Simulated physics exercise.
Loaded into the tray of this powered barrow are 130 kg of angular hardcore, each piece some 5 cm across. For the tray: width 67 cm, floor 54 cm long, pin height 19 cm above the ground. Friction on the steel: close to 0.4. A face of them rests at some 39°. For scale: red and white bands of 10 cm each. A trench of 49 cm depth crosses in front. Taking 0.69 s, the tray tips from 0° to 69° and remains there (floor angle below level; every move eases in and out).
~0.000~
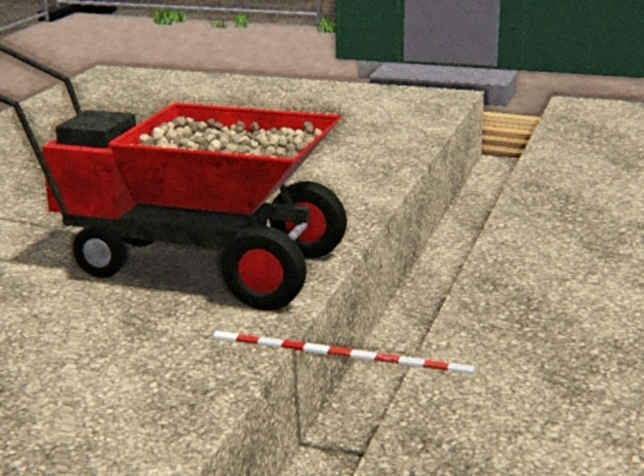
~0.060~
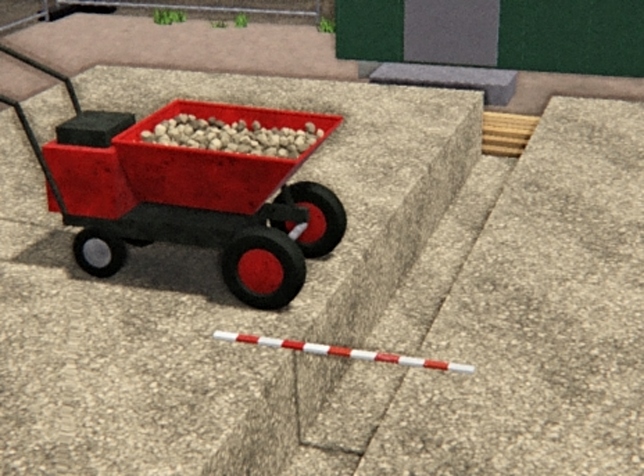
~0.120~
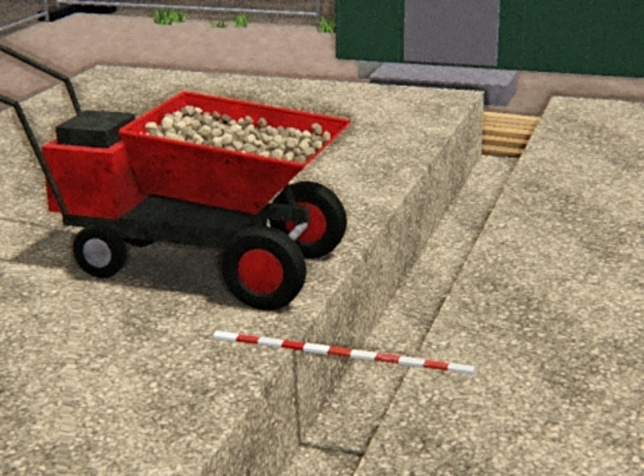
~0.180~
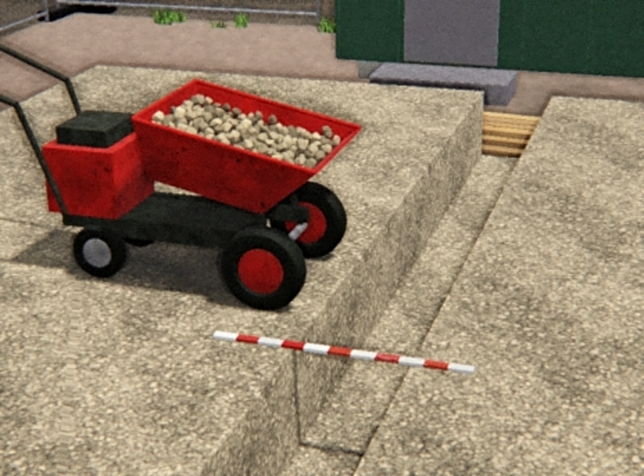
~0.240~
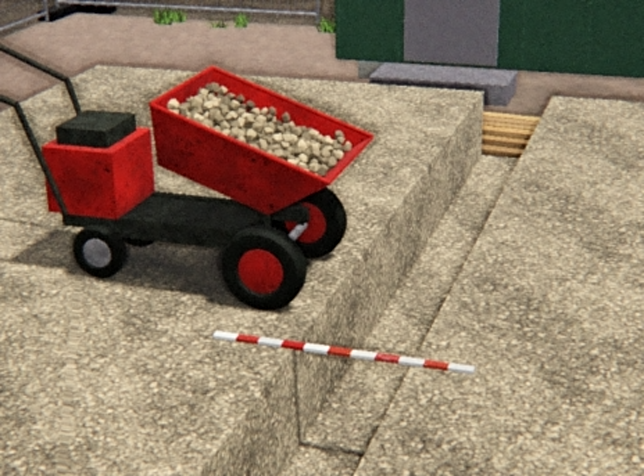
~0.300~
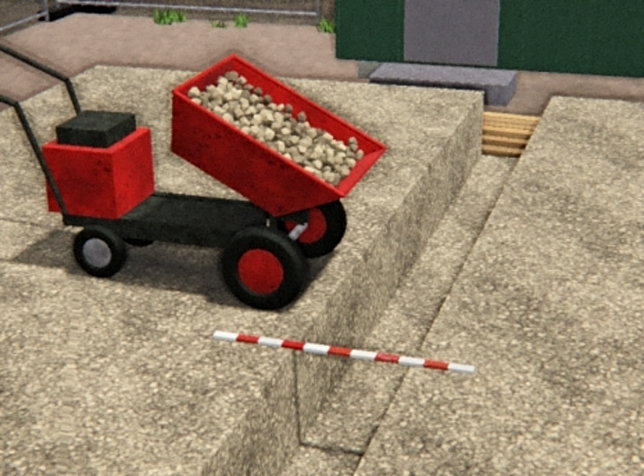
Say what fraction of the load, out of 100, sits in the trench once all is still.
About 53 out of 100.
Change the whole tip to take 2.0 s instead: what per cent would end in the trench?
In that case some 75 per cent.
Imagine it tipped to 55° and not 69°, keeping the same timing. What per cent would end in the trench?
I'd guess some 20 in a hundred.
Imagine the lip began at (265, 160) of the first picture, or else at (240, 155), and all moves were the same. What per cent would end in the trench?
That gives roughly 75 per cent and roughly 85 per cent.
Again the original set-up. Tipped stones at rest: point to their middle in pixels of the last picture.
Somewhere near pixel (435, 372).
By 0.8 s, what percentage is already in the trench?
About 15 per cent by then.
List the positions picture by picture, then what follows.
Lip at (292, 161), floor tilted 0°, highest stones at (212, 132), in the first picture.
The tray is at 1°, its lip at (295, 163); the top of the load is at (199, 129); the stones move at 0.3 m/s on average, in the second picture.
Lip at (304, 166), floor tilted 6°, highest stones at (192, 122); the stones move at 0.7 m/s on average, in the third picture.
Lip at (316, 173), floor tilted 12°, highest stones at (196, 108); the stones move at 1.0 m/s on average, in the fourth picture.
Lip at (330, 183), floor tilted 19°, highest stones at (205, 96); the stones move at 1.2 m/s on average, in the fifth picture.
Lip at (344, 196), floor tilted 28°, highest stones at (222, 85); the stones move at 1.3 m/s on average, in the sixth picture.
After 0.5 s the floor is at 59°; 100 % in the tray; the foremost stones are at (375, 227).
After 0.8 s the floor is at 69°; 81 % in the tray, 13 % in the trench, 6 % past the trench; the foremost stones are at (464, 300).
After 1.1 s the floor is at 69°; 34 % in the tray, 27 % in the trench, 39 % past the trench; the foremost stones are at (624, 323).
After 3.1 s the floor is at 69°; 9 % in the tray, 53 % in the trench, 38 % past the trench; the foremost stones are past the picture's edge.
